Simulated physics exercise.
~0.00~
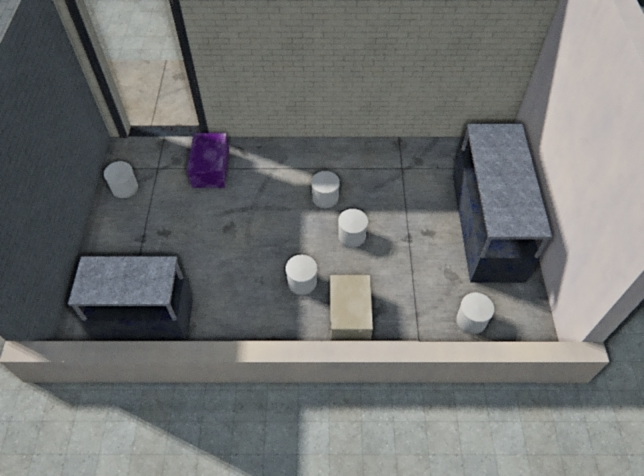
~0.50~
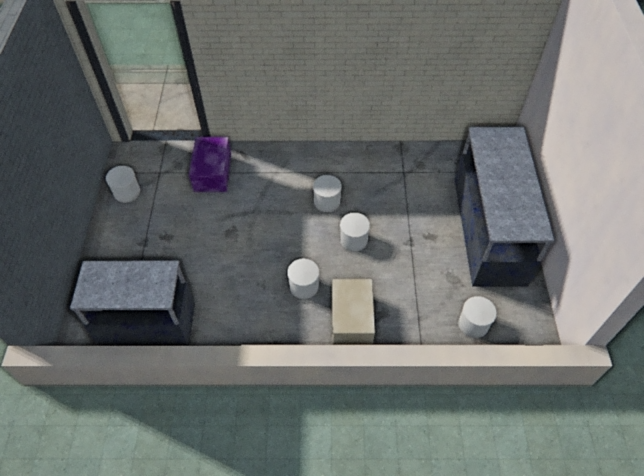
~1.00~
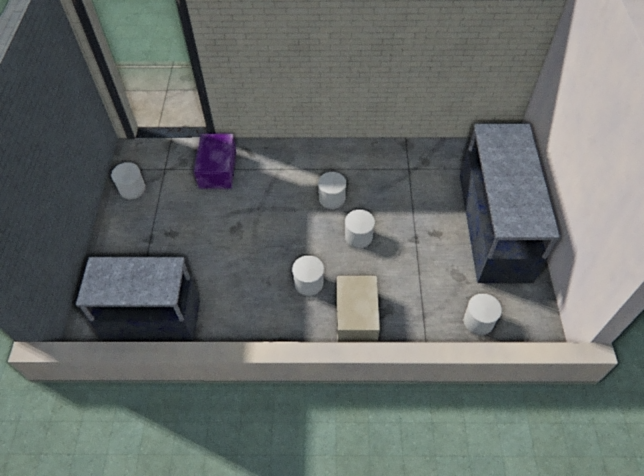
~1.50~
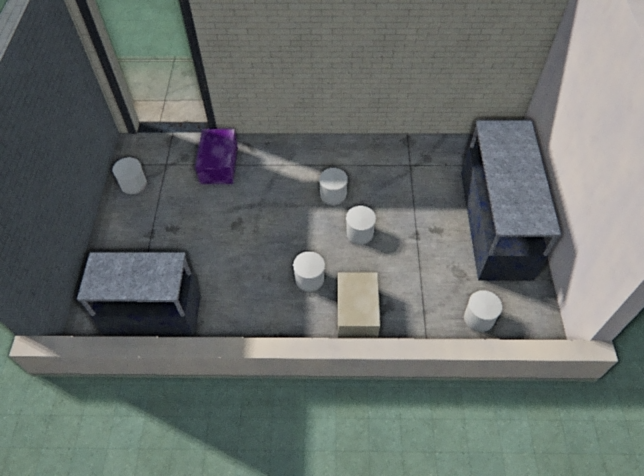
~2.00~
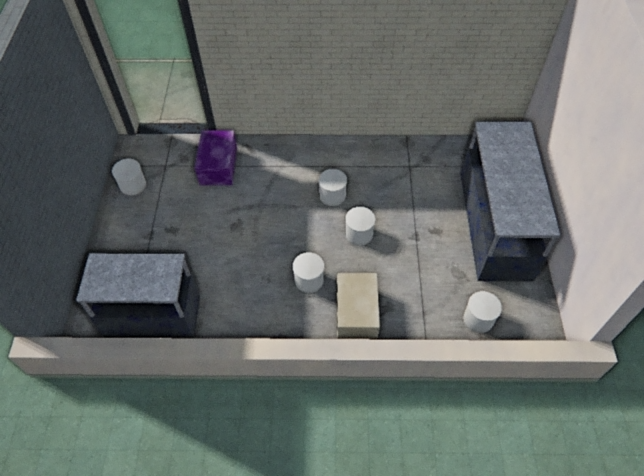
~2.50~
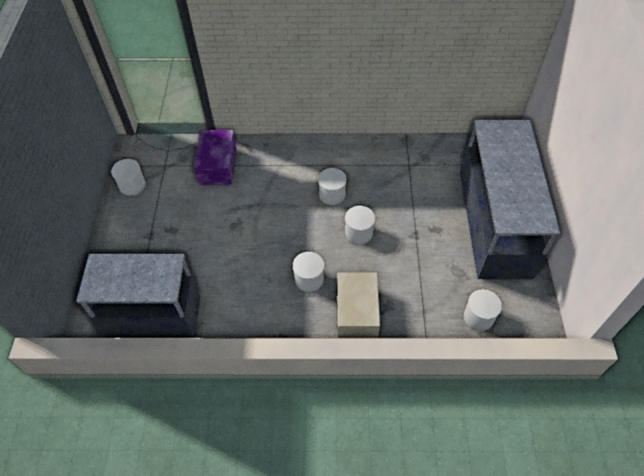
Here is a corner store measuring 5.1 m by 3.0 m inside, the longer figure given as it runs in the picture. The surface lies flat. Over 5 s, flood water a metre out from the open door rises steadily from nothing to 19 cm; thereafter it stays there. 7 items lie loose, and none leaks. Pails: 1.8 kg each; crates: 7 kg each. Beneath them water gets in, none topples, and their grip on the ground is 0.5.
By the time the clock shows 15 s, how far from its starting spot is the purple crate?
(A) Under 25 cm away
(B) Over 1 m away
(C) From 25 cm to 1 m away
From 25 cm to 1 m away (C).
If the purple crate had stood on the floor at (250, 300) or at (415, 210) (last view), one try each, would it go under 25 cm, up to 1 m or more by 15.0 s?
From the first spot it would go a long distance, and from the second it would go a long distance.
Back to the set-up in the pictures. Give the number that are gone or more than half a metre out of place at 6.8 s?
I make it 1 by then.
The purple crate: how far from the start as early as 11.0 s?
Shift by then: About 50 cm.
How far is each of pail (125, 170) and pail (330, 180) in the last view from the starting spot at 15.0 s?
They've ended up 200 cm and 10 cm away, in that order.
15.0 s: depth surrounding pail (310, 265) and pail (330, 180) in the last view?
I'd put it at 4 cm and 3 cm respectively.
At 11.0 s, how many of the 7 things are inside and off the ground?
5 at that moment.
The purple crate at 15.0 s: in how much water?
Roughly 5 cm at that moment.
After 3.5 s the purple crate is near (214, 149), 0.0 m from its start, aground; 0 afloat.
After 6.8 s the purple crate is near (249, 151), 0.4 m from its start, aground; 1 afloat.
After 11.0 s the purple crate is near (252, 151), 0.5 m from its start, aground; 5 afloat.
After 15.0 s the purple crate is near (245, 165), 0.5 m from its start, afloat; 7 afloat.
